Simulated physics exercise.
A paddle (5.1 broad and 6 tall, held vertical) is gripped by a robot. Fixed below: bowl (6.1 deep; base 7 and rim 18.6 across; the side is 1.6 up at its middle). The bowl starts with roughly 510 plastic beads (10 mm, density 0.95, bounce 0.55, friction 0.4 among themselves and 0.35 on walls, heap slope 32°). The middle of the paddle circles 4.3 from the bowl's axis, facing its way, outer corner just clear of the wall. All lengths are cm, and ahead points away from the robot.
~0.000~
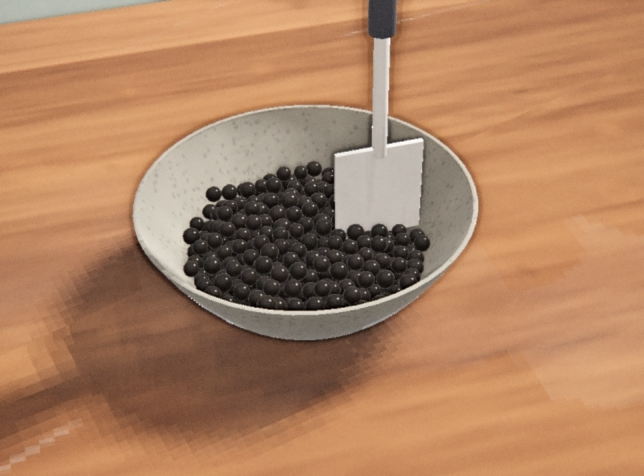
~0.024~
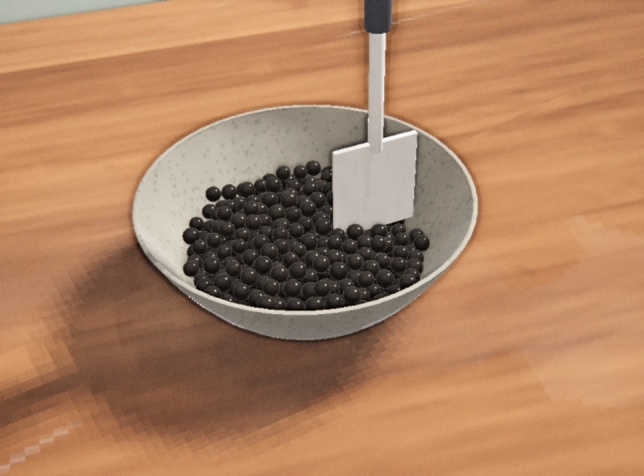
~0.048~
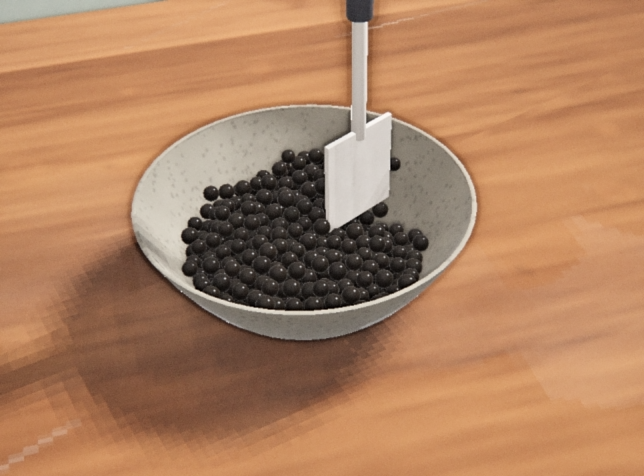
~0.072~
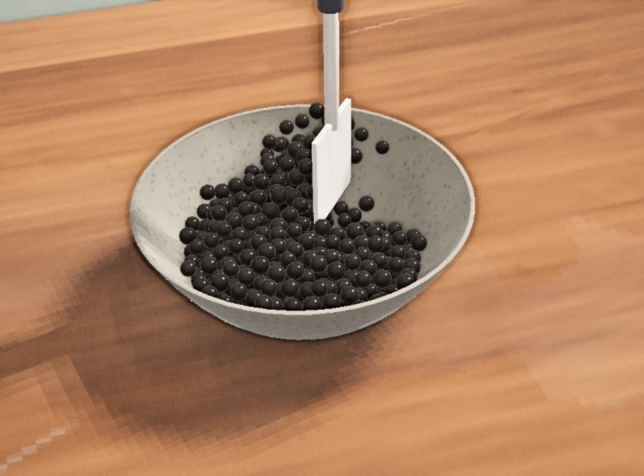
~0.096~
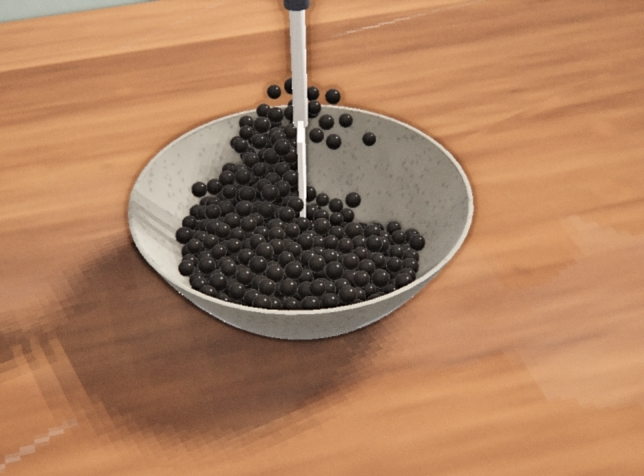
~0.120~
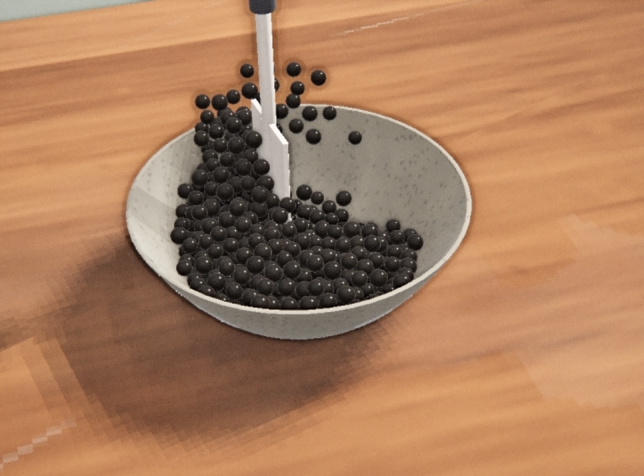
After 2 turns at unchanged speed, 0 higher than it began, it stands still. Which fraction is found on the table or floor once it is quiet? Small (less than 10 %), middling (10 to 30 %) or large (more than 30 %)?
Share on the table or floor: Large (more than 30 %).
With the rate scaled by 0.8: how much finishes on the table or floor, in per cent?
Some 40 per cent.
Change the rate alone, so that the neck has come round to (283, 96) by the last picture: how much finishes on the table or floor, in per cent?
Some 50 per cent.
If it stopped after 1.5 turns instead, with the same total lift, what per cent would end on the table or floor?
It would be near 45 per cent.
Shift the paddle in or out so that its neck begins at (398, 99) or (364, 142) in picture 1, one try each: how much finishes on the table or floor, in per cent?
About 15 and 45 per cent.
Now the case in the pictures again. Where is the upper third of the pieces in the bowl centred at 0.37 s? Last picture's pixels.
Near (410, 196).
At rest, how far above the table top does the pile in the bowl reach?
About 5.0 cm.
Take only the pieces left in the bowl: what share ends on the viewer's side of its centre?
Roughly 45 per cent.
By 0.37 s, 338° round, highest piece 10 above the table; 360 in the bowl, 81 on the table or floor, 69 in flight or on the tool.
By 0.62 s, 220° round, highest piece 9 above the table; 276 in the bowl, 210 on the table or floor, 24 in flight or on the tool.
By 0.94 s, 0° round, highest piece 5 above the table; 261 on the table or floor, 249 in the bowl.
By 1.64 s, 0° round, highest piece 5 above the table; 261 on the table or floor, 249 in the bowl.
Final count, 261 on the table or floor, 249 in the bowl. That is 51 % on the table or floor.
